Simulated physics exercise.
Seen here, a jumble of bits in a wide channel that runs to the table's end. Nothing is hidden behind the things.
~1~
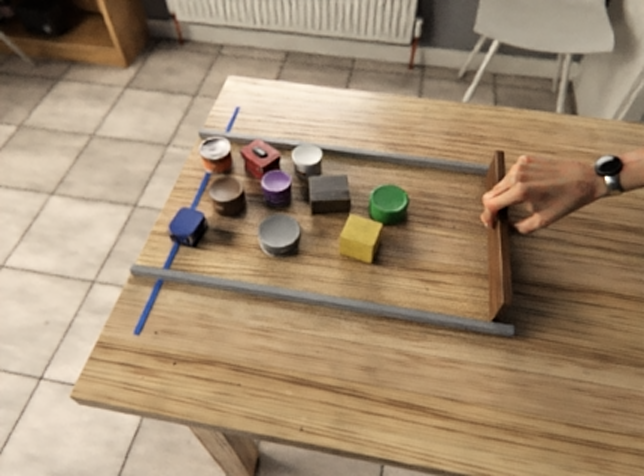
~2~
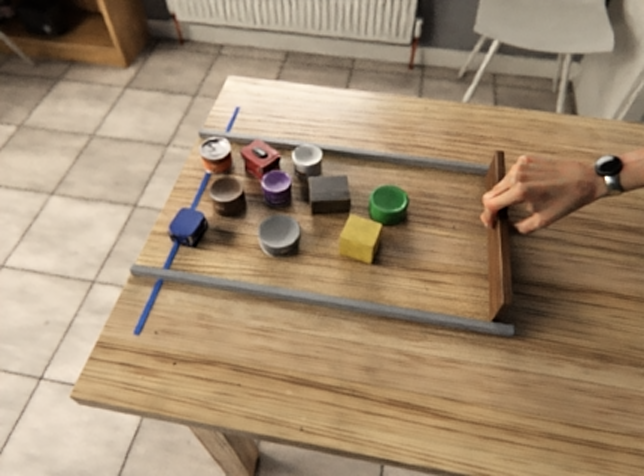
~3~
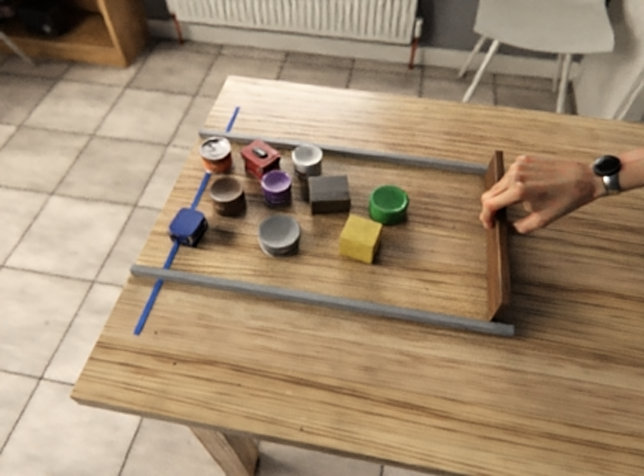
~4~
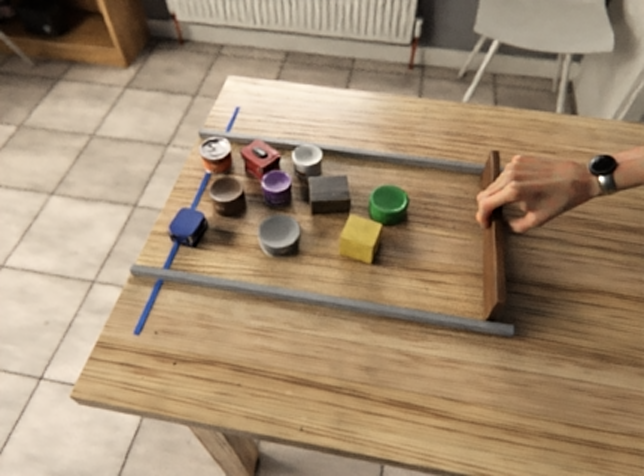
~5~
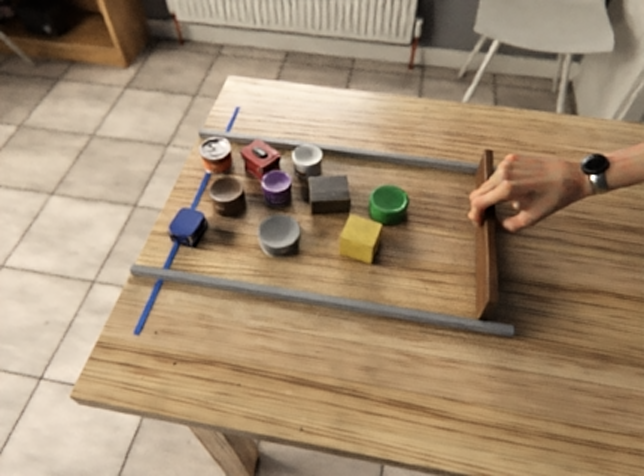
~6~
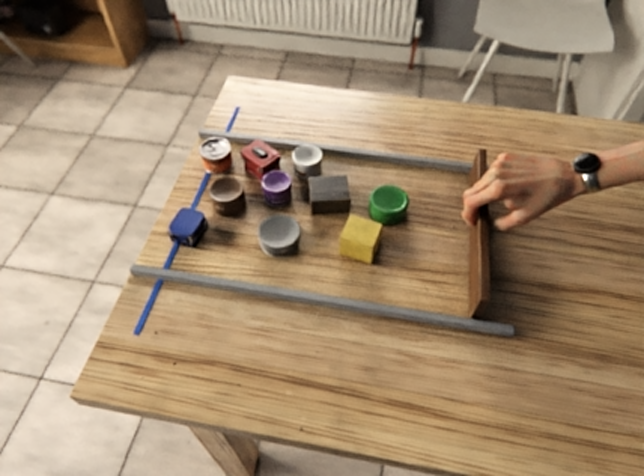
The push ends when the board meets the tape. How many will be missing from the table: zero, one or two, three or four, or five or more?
In the end the number that fall off is five or more.
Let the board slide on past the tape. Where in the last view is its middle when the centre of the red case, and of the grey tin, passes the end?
About (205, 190), and (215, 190) for the other.
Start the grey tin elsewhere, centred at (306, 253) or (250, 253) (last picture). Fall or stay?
The grey tin survives; survives.
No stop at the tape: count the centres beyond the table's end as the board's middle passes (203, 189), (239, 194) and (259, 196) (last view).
The counts: 7, 2 and 0.
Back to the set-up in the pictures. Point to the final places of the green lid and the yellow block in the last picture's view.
Near (185, 176) and (167, 214).
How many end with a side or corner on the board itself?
It touches 3.
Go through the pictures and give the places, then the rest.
Orange tin (217, 156); blue case (188, 228); brown tub (228, 196); board (498, 230); tape (196, 200), in the first picture.
Blue case (188, 228); red case (262, 161), in the second picture.
Brown tub (228, 197); purple pot (277, 189), in the third picture.
Orange tin (217, 156); yellow block (361, 239), in the fourth picture.
Blue case (188, 228); black block (329, 195), in the fifth picture.
Orange tin (217, 156); blue case (188, 228); brown tub (228, 197); board (478, 228); tape (196, 200), in the sixth picture.
A little later, none off yet; orange tin at rest near (217, 156); blue case at rest near (188, 228); brown tub at rest near (228, 197).
When it is over, the number that fall off is five or more; down, black block, grey tin, purple pot, red case, brown tub, blue case and orange tin.
